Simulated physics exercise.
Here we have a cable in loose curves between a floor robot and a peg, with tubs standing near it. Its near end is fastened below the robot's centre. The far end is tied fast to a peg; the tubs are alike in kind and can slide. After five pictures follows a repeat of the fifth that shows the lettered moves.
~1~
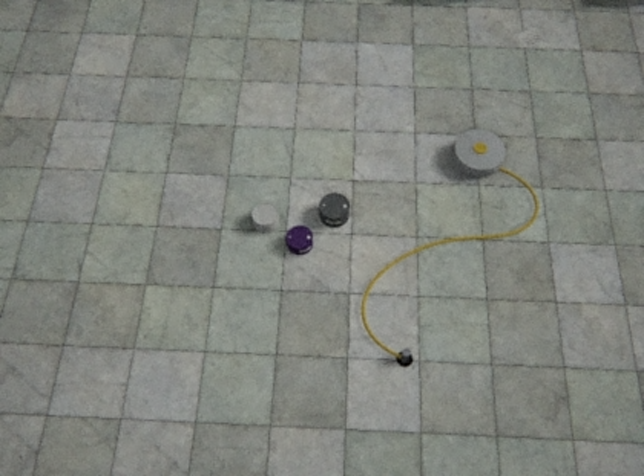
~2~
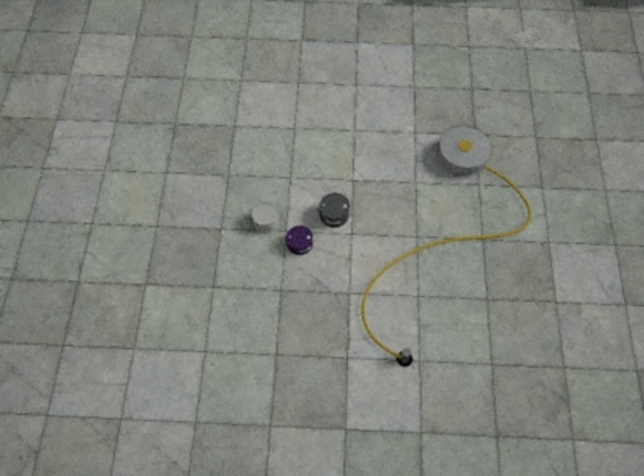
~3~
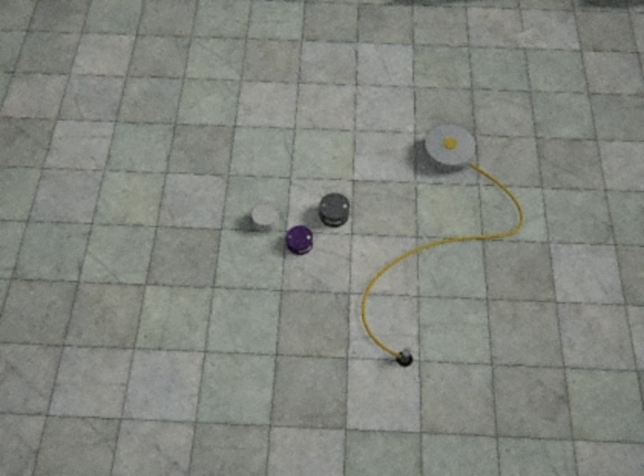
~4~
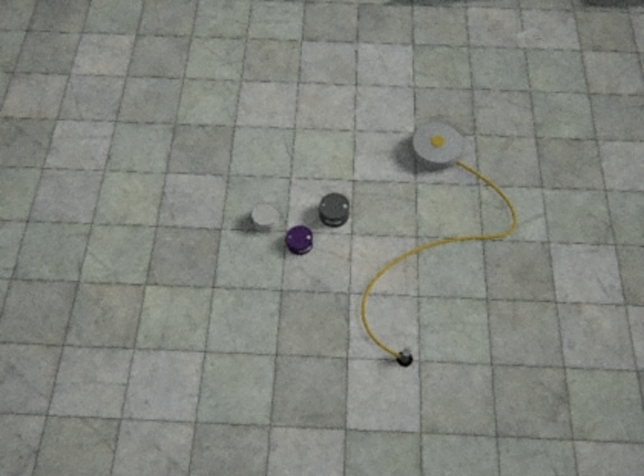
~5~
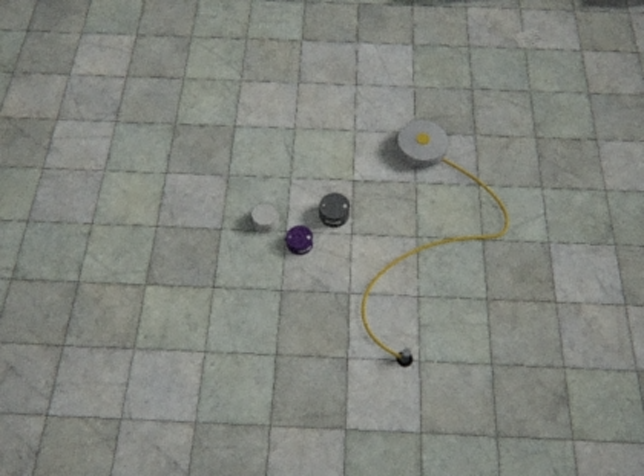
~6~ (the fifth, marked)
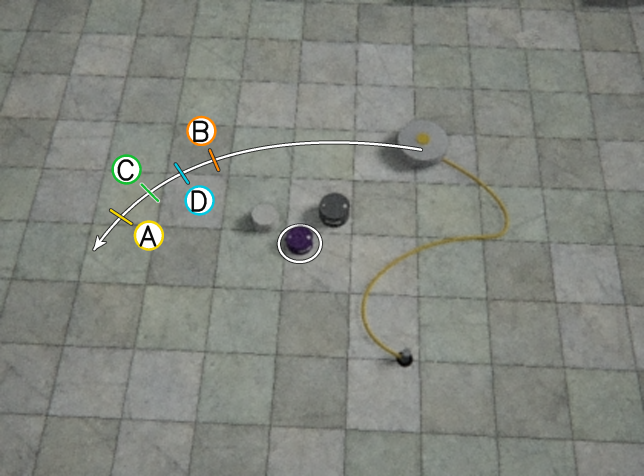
A pale grey disc-shaped robot with a yellow centre sits at the upper right of a worn grey-green tiled floor, seen from high above at a slant. A yellow cable curves loosely from it to a small dark peg at lower centre, while white, purple and dark grey tubs cluster left of the cable. The robot glides steadily left and slightly upward, shifting the cable's upper bend leftward, while the tubs, peg and camera stay still.
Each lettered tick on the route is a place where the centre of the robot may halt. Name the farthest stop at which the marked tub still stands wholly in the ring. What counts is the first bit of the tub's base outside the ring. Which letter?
Up to mark A.
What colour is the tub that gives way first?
The grey tub.
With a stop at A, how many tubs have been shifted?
One.
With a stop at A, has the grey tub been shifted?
Yes.
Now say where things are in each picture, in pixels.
Purple tub (300, 240); white tub (266, 218); grey tub (334, 210), in the first picture.
Robot (464, 151); peg (406, 356), in the second picture.
Robot (449, 149); white tub (266, 218), in the third picture.
Robot (437, 147); peg (406, 356), in the fourth picture.
Robot (422, 144); white tub (266, 218); grey tub (334, 210); peg (406, 356), in the fifth picture.
On the marked copy, A at (121, 217); B at (214, 160); C at (150, 193); D at (182, 173); the ring at (300, 243); the route from (421, 150) via (244, 152) to (94, 250).
With A. Early on, robot (310, 138); purple tub (300, 240).
Further on, robot (201, 159); purple tub (300, 240).
At the end, robot (119, 212); purple tub (300, 240); grey tub (323, 221); the purple tub is still in its ring.
As for the rest, B is safe but short; C is safe but short; D is safe but short.
